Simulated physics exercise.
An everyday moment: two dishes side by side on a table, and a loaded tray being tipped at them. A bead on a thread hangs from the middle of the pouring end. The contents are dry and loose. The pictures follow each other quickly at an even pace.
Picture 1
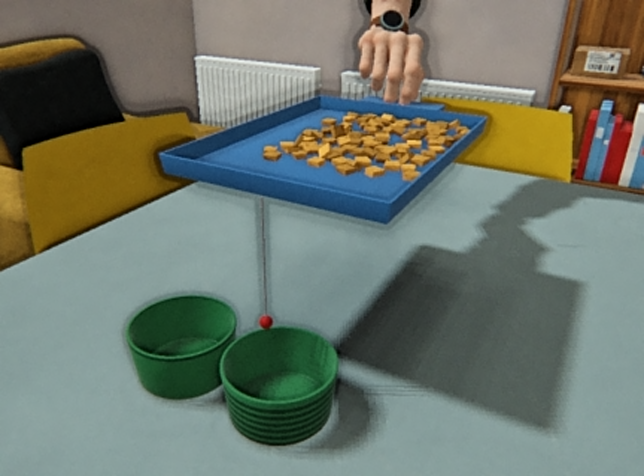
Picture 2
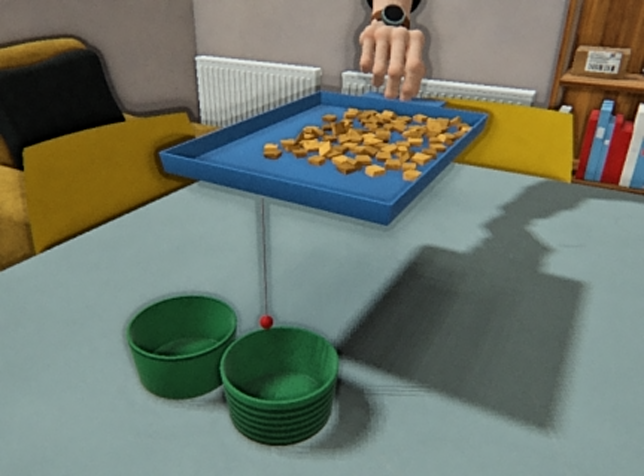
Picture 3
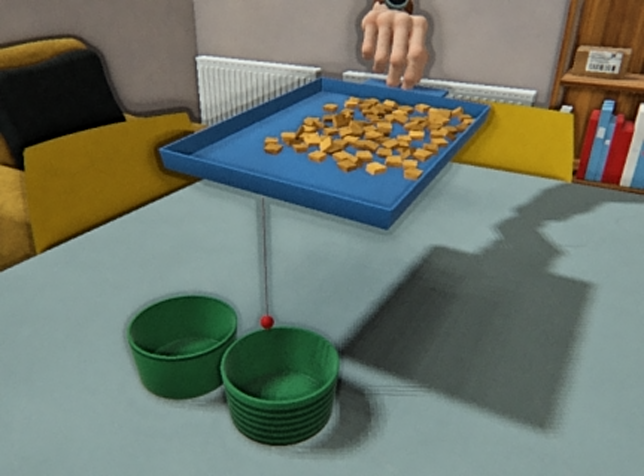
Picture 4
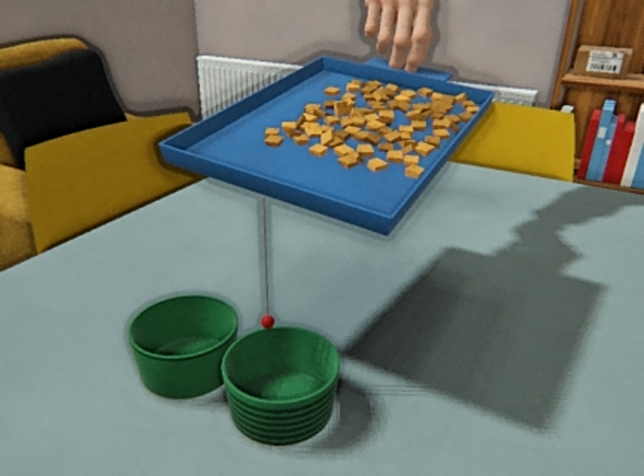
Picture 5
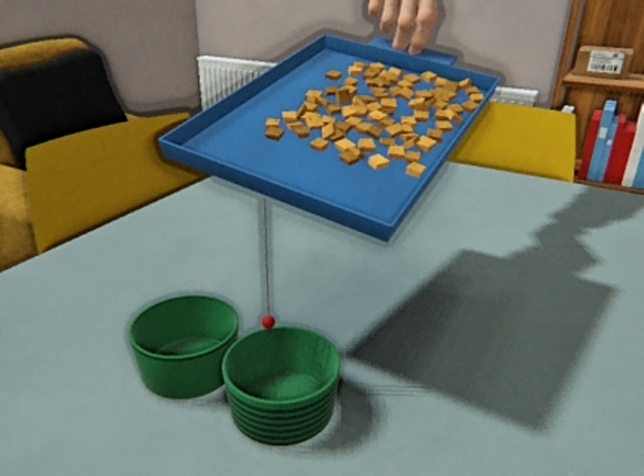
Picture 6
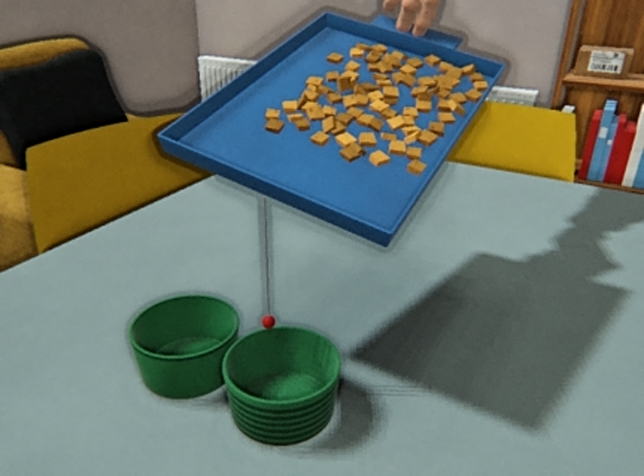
A hand raising the far side of a blue tray of cereal squares, tilting it steadily above two green dishes on a table.
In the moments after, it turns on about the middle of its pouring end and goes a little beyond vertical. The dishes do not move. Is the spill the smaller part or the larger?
They take less than half between them.
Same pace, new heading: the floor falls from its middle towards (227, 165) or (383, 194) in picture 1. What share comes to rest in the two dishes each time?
First some 80, then 10 per cent.
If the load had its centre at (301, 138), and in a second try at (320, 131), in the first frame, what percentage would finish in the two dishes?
About 20 and 10 per cent.
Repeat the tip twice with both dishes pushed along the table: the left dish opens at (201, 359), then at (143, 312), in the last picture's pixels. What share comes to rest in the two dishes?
First some 20, then 0 per cent.
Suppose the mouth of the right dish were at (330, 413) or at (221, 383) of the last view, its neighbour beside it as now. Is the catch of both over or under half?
In turn: Less than half; less than half.
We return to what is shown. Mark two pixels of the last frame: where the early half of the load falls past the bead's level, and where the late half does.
The first part at (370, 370); the rest at (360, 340).
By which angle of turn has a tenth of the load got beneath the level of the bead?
At some 75 degrees.
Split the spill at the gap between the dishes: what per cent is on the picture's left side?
It comes to 0 per cent or so.
Shortly afterwards, tray tipped steeply; all but a few on the tray; a little in the air.
Next, tray tipped right over; near a third on the tray; a little in the right dish; near half outside both; a little in the air.
Some moments later, tray tipped past a quarter turn; a little in the right dish; the bulk outside both.
In the end, tray tipped past a quarter turn; a little in the right dish; none at all in the left dish; the bulk outside both.
